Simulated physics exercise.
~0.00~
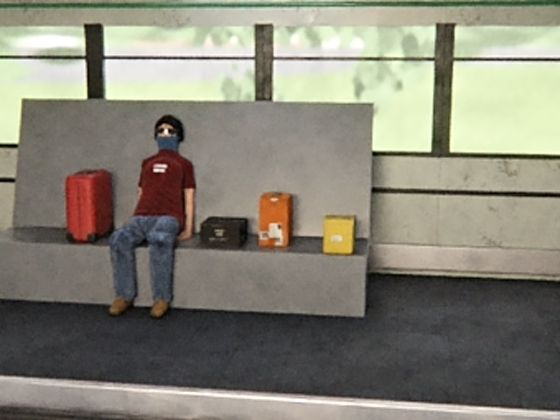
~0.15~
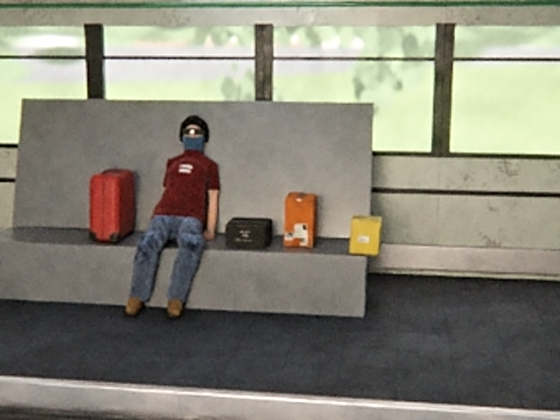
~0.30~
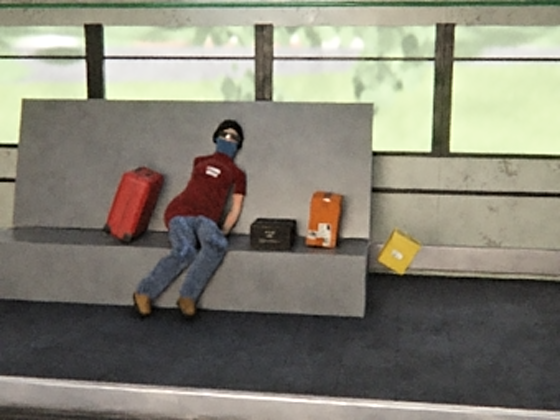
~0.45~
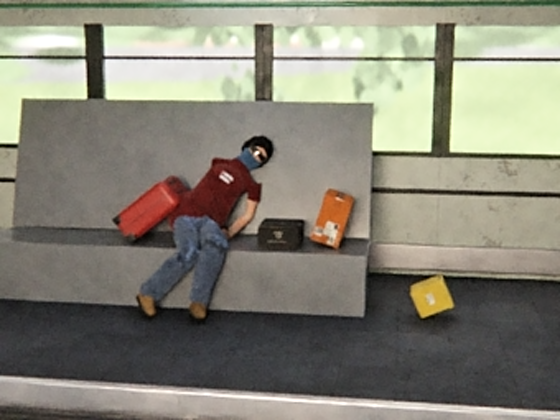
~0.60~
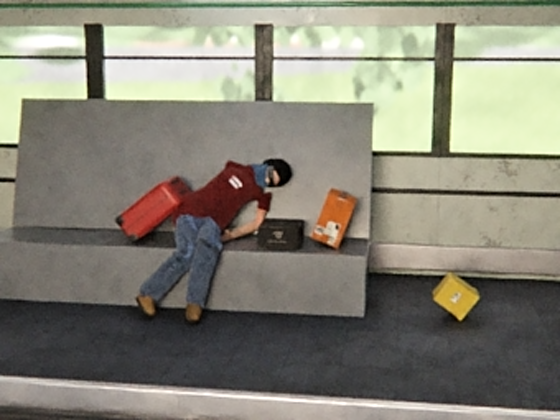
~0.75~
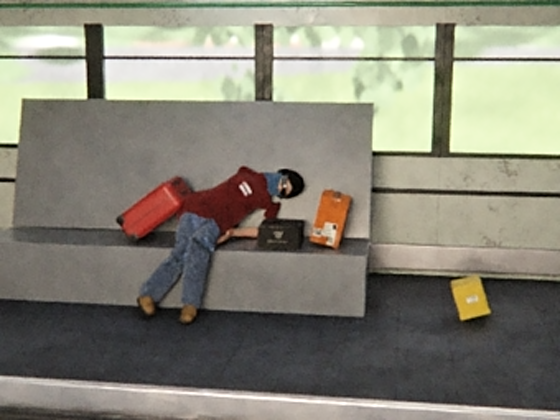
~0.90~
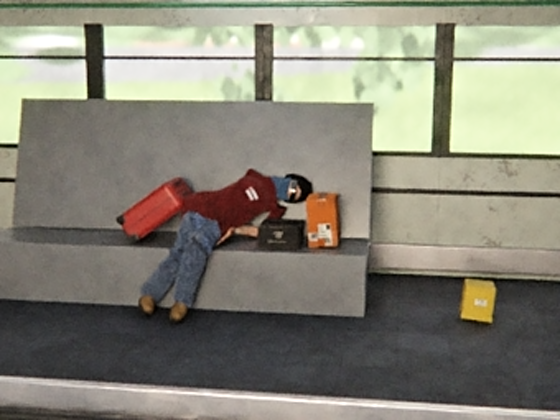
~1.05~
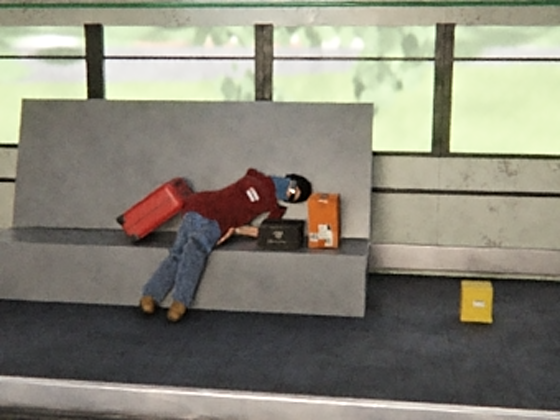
The clip opens on a masked figure in a dark red shirt and jeans sitting upright on a gray bench, with a red case on the left and a black box, an orange case and a yellow box on the right. Everything on the bench slides right, and the yellow box tips off the end. The red case leans over behind the figure, who topples sideways over the black box while the orange case tilts. The yellow box tumbles across the floor. Finally, the orange case settles upright beside the slumped figure's head, and the yellow box rests on the floor.
